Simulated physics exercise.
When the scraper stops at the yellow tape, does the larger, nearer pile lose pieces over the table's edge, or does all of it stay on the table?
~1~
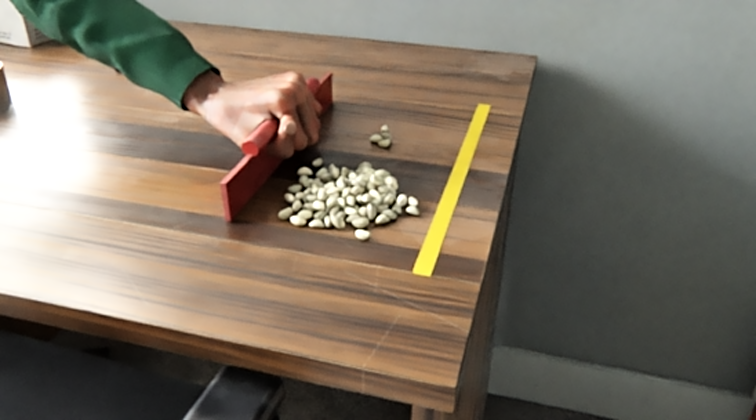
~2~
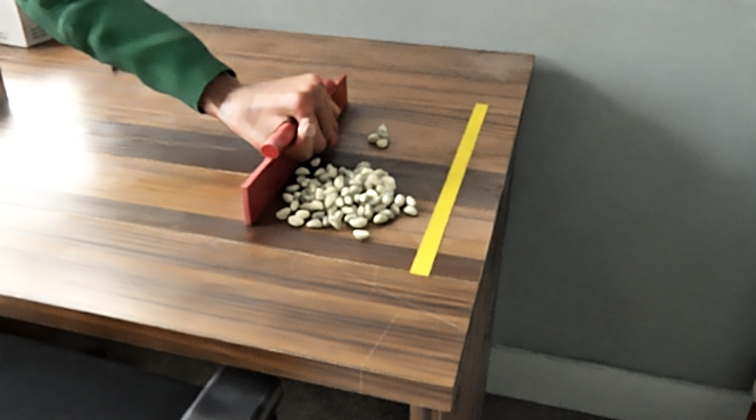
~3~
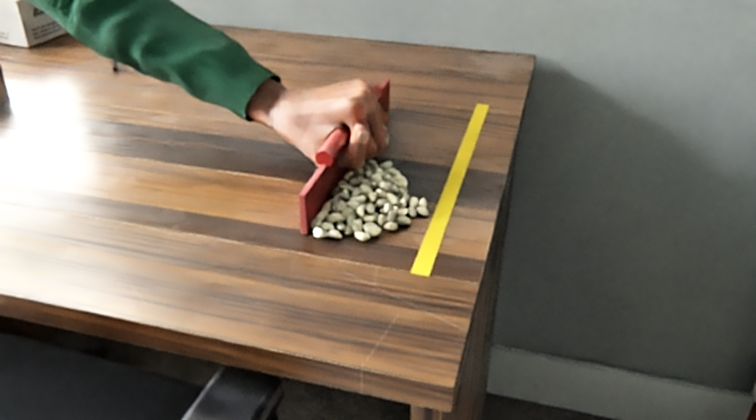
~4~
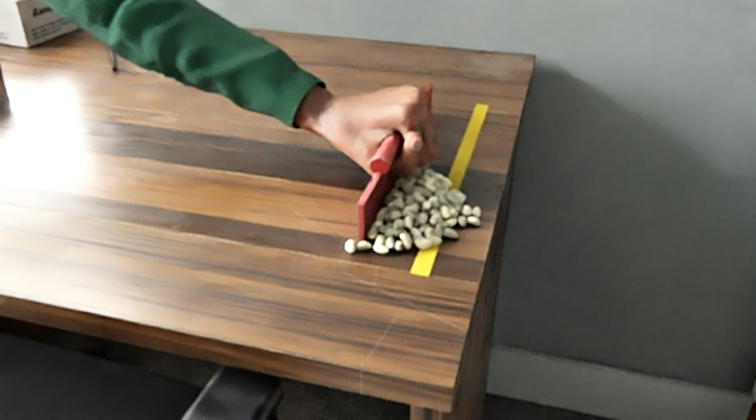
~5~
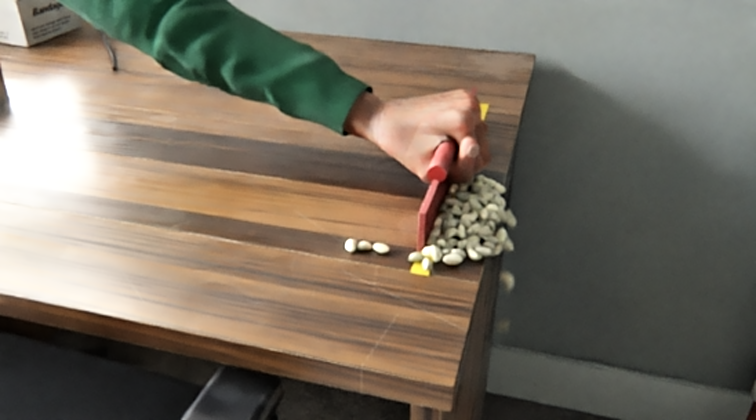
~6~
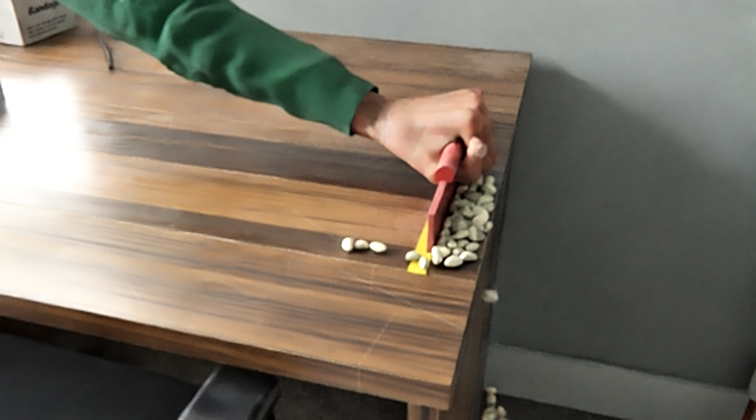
The larger, nearer pile loses some of its pieces over the right edge of the table, while others from it remain on top.
